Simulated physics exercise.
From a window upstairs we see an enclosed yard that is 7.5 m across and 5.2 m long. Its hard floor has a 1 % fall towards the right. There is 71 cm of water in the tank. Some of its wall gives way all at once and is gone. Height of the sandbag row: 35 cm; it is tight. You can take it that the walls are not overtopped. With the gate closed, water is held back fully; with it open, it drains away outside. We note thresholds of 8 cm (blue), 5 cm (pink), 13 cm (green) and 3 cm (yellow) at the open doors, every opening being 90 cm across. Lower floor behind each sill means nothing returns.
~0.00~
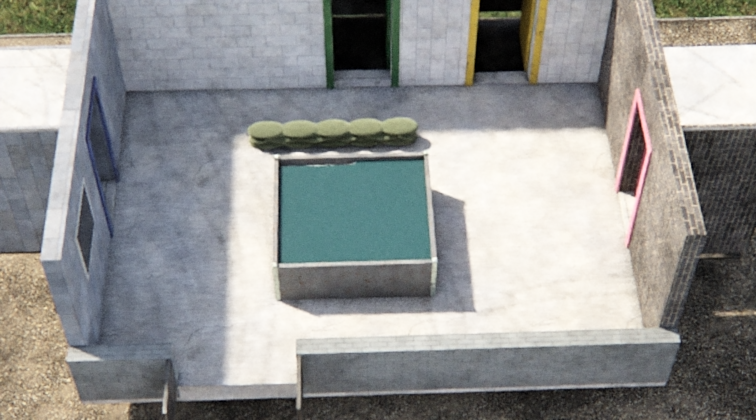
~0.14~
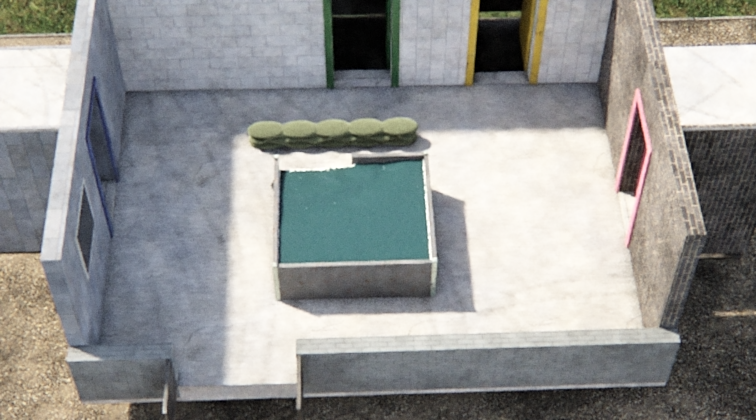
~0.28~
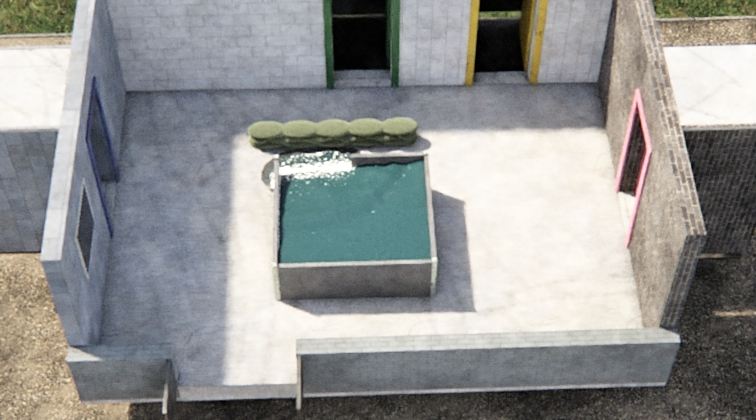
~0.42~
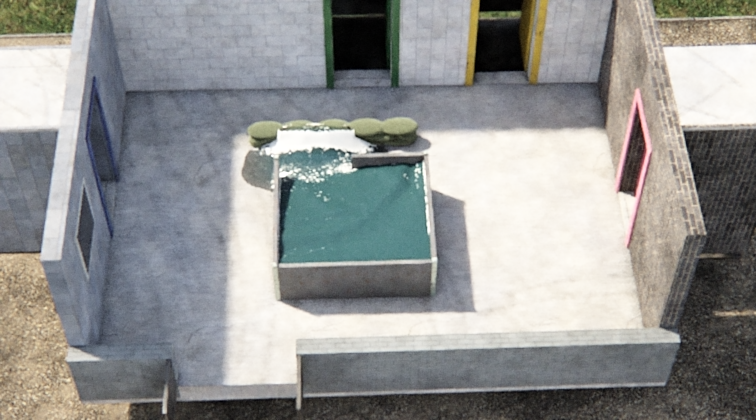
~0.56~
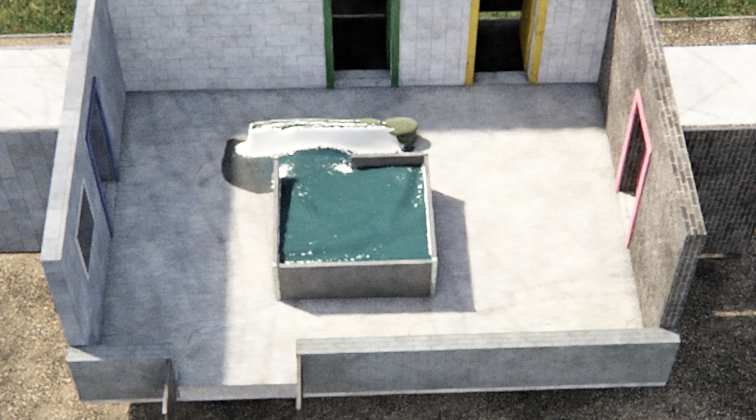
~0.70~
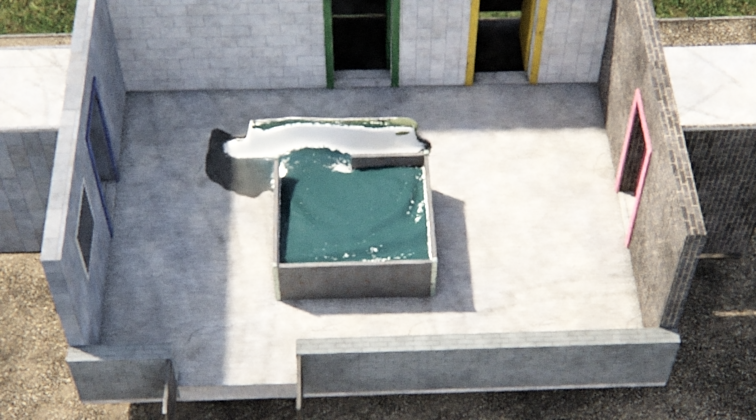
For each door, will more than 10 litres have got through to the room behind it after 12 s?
The blue door: Yes, more than 10 litres; the pink door: Yes, more than 10 litres; the green door: No, not more than 10 litres; the yellow door: Yes, more than 10 litres.
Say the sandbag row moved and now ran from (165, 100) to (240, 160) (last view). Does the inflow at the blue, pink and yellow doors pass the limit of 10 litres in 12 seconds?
Then the blue door is short of it, the pink door over the mark, the yellow door over the mark.
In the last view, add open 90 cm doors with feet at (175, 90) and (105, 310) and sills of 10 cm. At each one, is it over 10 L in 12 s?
Well, the first one ends up on the high side, the second one on the low side.
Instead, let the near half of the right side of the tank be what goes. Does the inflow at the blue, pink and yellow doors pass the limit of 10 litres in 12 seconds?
Result: Blue limit not passed, pink limit passed, yellow limit passed.
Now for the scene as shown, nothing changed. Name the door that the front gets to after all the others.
Door: Yellow.
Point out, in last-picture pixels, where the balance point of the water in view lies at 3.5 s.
The water's centre sits at about (336, 199).
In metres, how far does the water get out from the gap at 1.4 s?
About 3.4 m out.
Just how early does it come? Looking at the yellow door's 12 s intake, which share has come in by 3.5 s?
Some 0 per cent by then.
After 1.4 s water covers 30 % of the floor and is deepest (54 cm) near (311, 153); blue door not reached, pink door not reached, green door not reached, yellow door not reached.
After 2.2 s water covers 50 % of the floor and is deepest (42 cm) near (311, 153); blue door 19 cm at the sill, 27 L in, pink door 9 cm at the sill, 0 L in, green door 9 cm at the sill, 0 L in, yellow door not reached.
After 3.5 s water covers 65 % of the floor and is deepest (30 cm) near (311, 153); blue door 17 cm at the sill, 87 L in, pink door 14 cm at the sill, 45 L in, green door 3 cm at the sill, 0 L in, yellow door 3 cm at the sill, 0 L in.
After 7.0 s water covers 90 % of the floor and is deepest (14 cm) near (311, 171); blue door 9 cm at the sill, 141 L in, pink door 9 cm at the sill, 114 L in, green door 5 cm at the sill, 0 L in, yellow door 9 cm at the sill, 16 L in.
After 12.0 s water covers 95 % of the floor and is deepest (14 cm) near (601, 183); blue door 4 cm at the sill, 142 L in, pink door 11 cm at the sill, 194 L in, green door 3 cm at the sill, 0 L in, yellow door 7 cm at the sill, 99 L in.
